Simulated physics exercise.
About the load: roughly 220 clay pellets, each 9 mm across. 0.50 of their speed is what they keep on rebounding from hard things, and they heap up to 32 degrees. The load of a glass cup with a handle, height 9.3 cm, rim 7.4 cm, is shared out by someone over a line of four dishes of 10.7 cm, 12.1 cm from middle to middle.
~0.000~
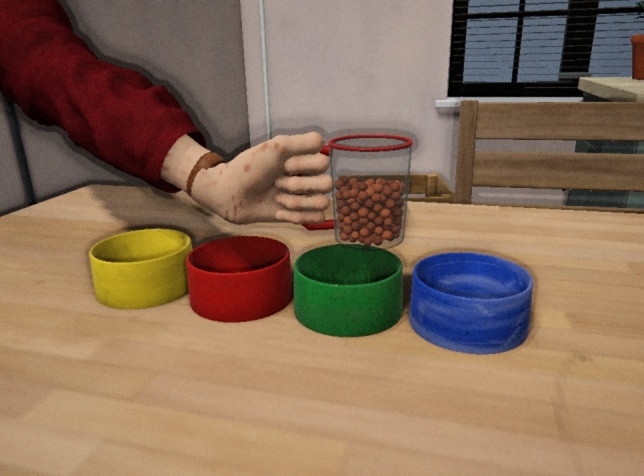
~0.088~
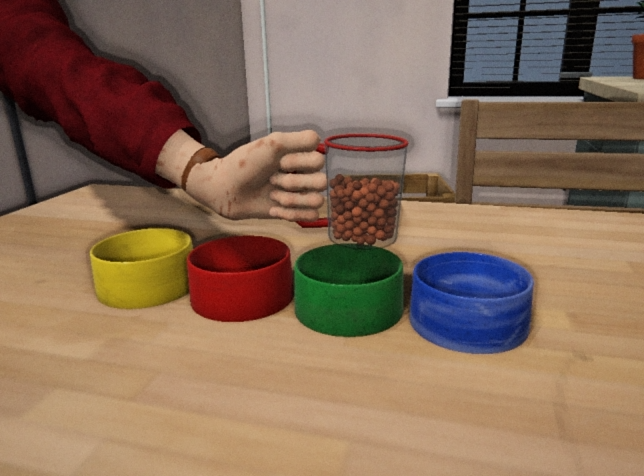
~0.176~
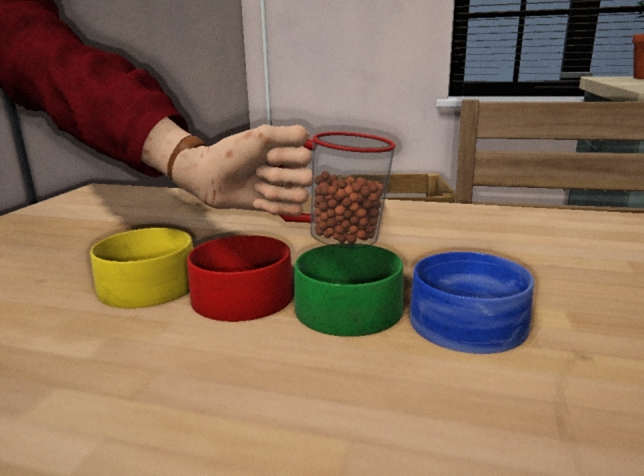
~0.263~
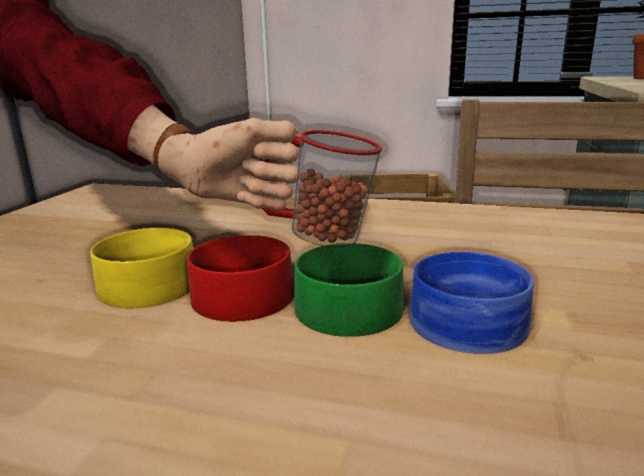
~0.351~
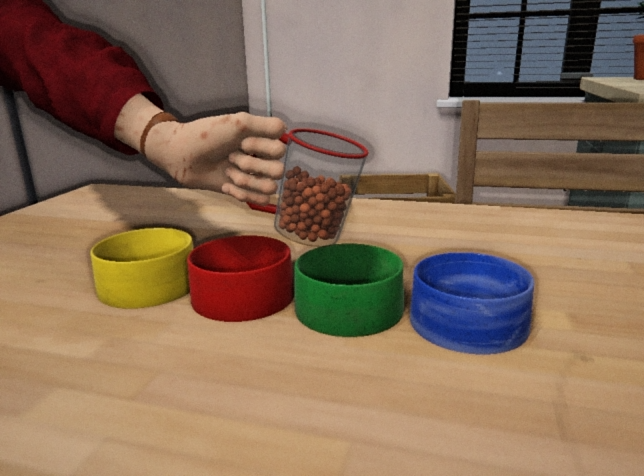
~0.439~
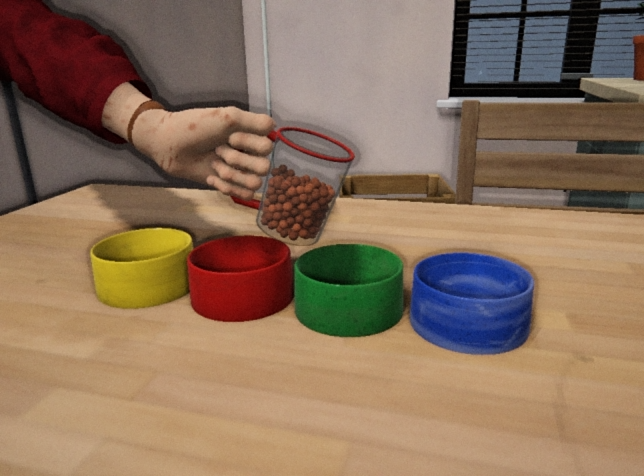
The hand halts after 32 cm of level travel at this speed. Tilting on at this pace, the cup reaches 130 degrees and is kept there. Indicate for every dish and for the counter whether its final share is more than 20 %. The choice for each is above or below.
At the end, red: The count there will be a fifth or smaller, blue: The count there will be a fifth or smaller, green: The count there will be a fifth or smaller, yellow: The count there will be bigger than a fifth, counter: The count there will be a fifth or smaller.
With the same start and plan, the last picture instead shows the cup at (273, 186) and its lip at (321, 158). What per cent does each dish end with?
Red 0, blue 0, green 0, yellow 100.
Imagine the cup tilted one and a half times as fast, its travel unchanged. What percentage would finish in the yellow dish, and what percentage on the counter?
Result - yellow: 90; counter: 10.
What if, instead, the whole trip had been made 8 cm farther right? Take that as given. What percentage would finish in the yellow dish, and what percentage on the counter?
Shares in that case - yellow 0 / counter 30.
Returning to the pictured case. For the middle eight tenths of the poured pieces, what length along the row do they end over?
Roughly 6 cm of the row.
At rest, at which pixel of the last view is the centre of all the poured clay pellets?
About (149, 272).
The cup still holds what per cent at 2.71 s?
0 per cent.
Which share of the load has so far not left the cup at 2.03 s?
Close to 95 in a hundred.
After 1.39 s, tilt 71 degrees; cup holds 100 %.
Then, at 2.03 s, tilt 105 degrees; cup holds 95 %, yellow 5 %.
After 2.71 s, tilt 130 degrees; cup holds 0 %, yellow 100 %.
In the end, at 3.1 s, red 0 %, blue 0 %, green 0 %, yellow 100 %, counter 0 %.
